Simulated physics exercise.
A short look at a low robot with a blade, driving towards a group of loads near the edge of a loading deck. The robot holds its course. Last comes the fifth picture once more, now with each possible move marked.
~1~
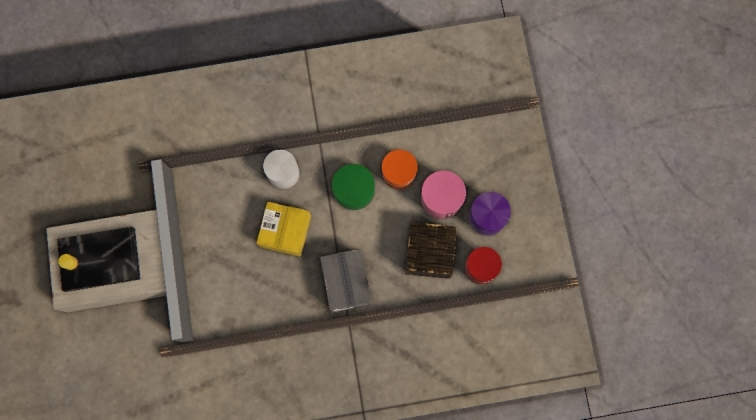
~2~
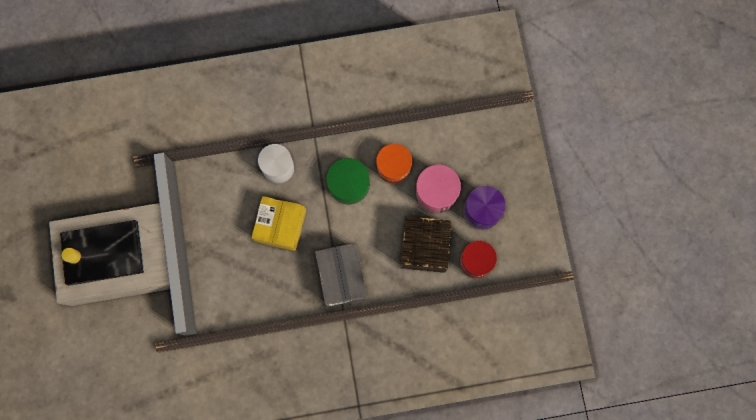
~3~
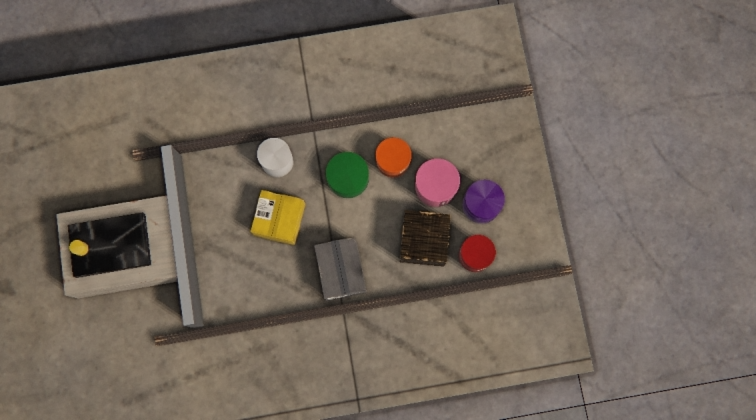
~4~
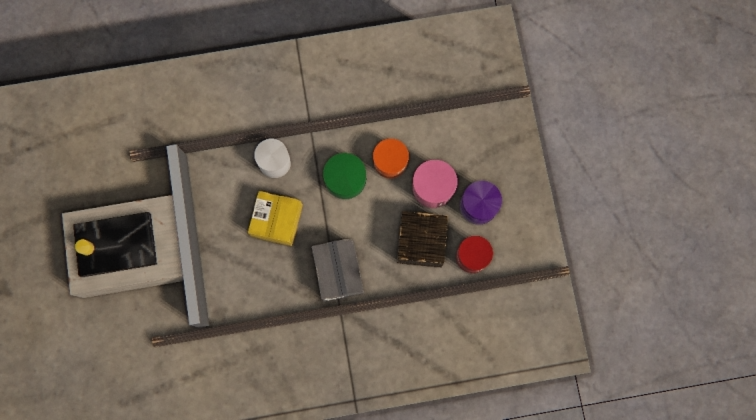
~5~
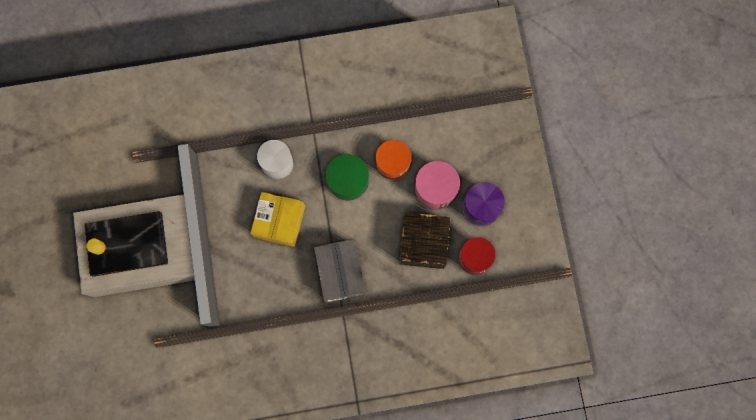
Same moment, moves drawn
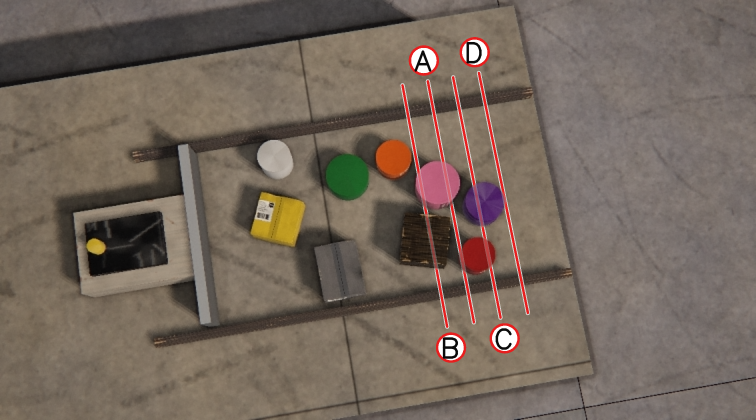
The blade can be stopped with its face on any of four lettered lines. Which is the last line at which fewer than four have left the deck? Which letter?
Stop at C.
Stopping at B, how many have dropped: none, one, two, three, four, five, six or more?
In all, none.
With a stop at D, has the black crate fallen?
Yes.
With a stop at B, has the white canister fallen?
By then, no.
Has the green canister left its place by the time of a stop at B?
Yes.
On the marked copy, A at (450, 198); B at (424, 203); C at (476, 194); D at (503, 189).
With C. Early on, robot (235, 225); white canister (311, 154); orange pail (397, 159).
Further on, robot (337, 208); purple canister (508, 199); red pail (507, 259).
At the end, robot (416, 195); purple canister over the edge; orange pail over the edge; two fallen.
As for the rest, A is within the limit but short; B is within the limit but short; D drops five.
